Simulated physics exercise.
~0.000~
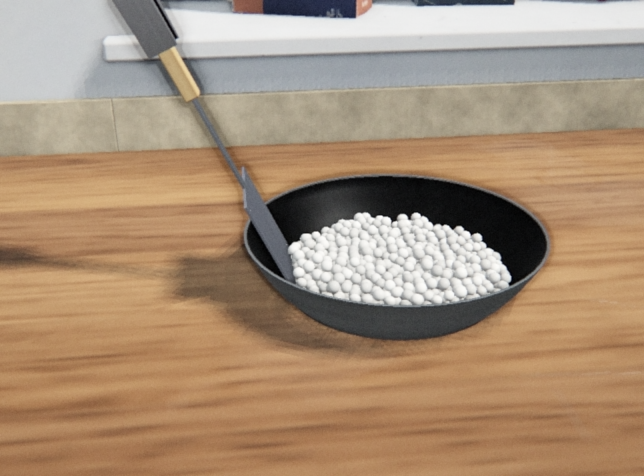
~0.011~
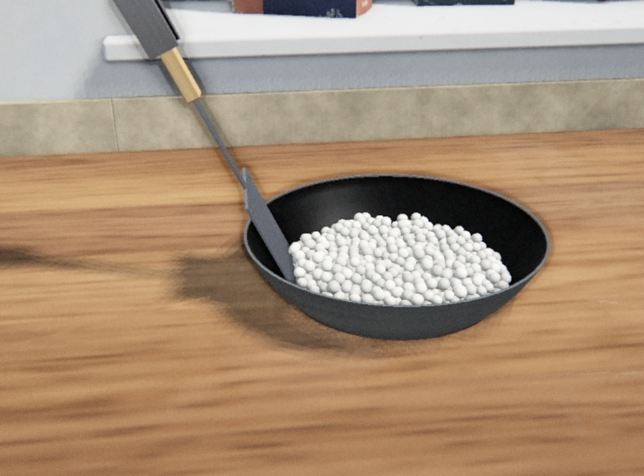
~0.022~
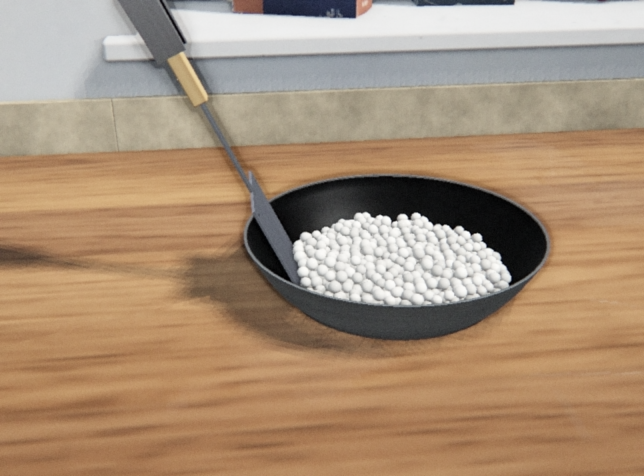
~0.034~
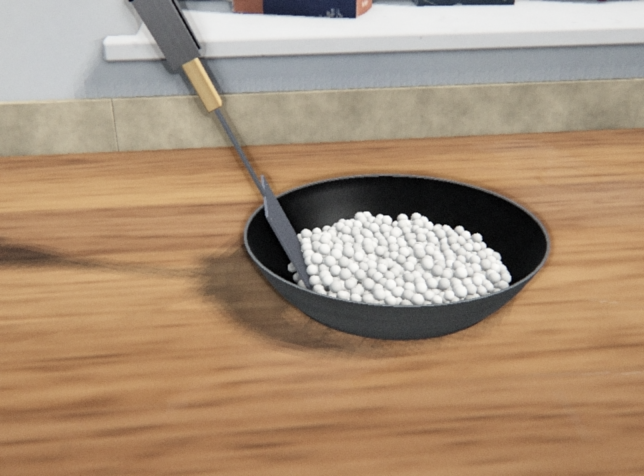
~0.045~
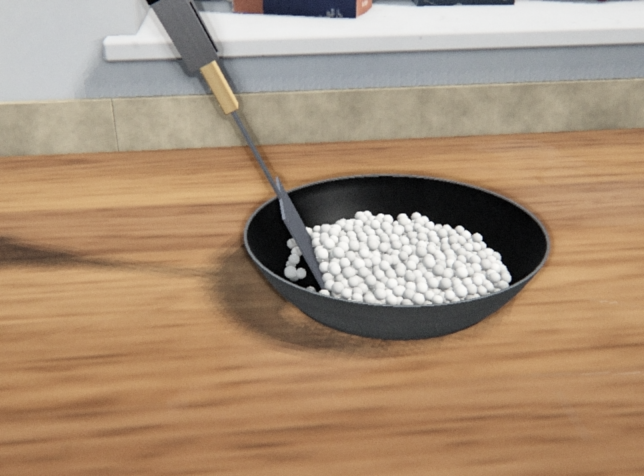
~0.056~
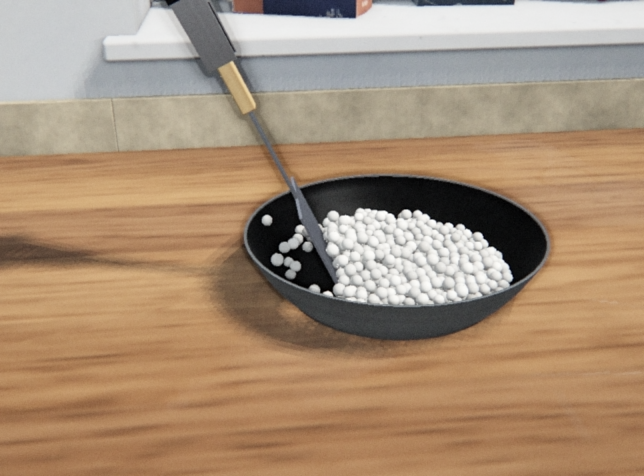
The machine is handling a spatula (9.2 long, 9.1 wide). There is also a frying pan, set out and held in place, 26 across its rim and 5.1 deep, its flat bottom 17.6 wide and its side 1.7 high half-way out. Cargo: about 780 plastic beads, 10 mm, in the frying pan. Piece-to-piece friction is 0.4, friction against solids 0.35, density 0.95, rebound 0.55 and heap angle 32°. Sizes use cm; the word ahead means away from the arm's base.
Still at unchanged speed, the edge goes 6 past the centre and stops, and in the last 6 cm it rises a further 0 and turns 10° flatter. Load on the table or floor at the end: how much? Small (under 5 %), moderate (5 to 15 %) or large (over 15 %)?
Moderate.
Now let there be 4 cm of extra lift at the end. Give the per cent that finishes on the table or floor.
15 %.
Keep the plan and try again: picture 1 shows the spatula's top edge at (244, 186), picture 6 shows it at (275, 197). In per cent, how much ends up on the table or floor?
Around 5 per cent finishes on the table or floor.
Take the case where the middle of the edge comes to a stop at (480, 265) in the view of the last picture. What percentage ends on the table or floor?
25 %.
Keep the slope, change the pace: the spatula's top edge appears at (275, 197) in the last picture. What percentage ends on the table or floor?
About 0 percent.
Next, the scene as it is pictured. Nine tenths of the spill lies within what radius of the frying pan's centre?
Roughly 50 cm.
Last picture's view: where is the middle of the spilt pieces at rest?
Roughly at (608, 257) in the final view.
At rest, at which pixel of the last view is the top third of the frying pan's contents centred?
Somewhere around (487, 237) in the last picture.
After 0.08 s, sloping 65°, highest piece 11 above the table; 780 in the frying pan, 1 on the blade or in flight.
After 0.11 s, sloping 62°, highest piece 16 above the table; 778 in the frying pan, 3 on the blade or in flight.
After 0.32 s, sloping 55°, highest piece 30 above the table; 711 in the frying pan, 57 on the table or floor, 13 on the blade or in flight.
After 1.37 s, sloping 55°, highest piece 6 above the table; 709 in the frying pan, 72 on the table or floor.
At rest, 709 in the frying pan, 72 on the table or floor. That is 9 % on the table or floor.
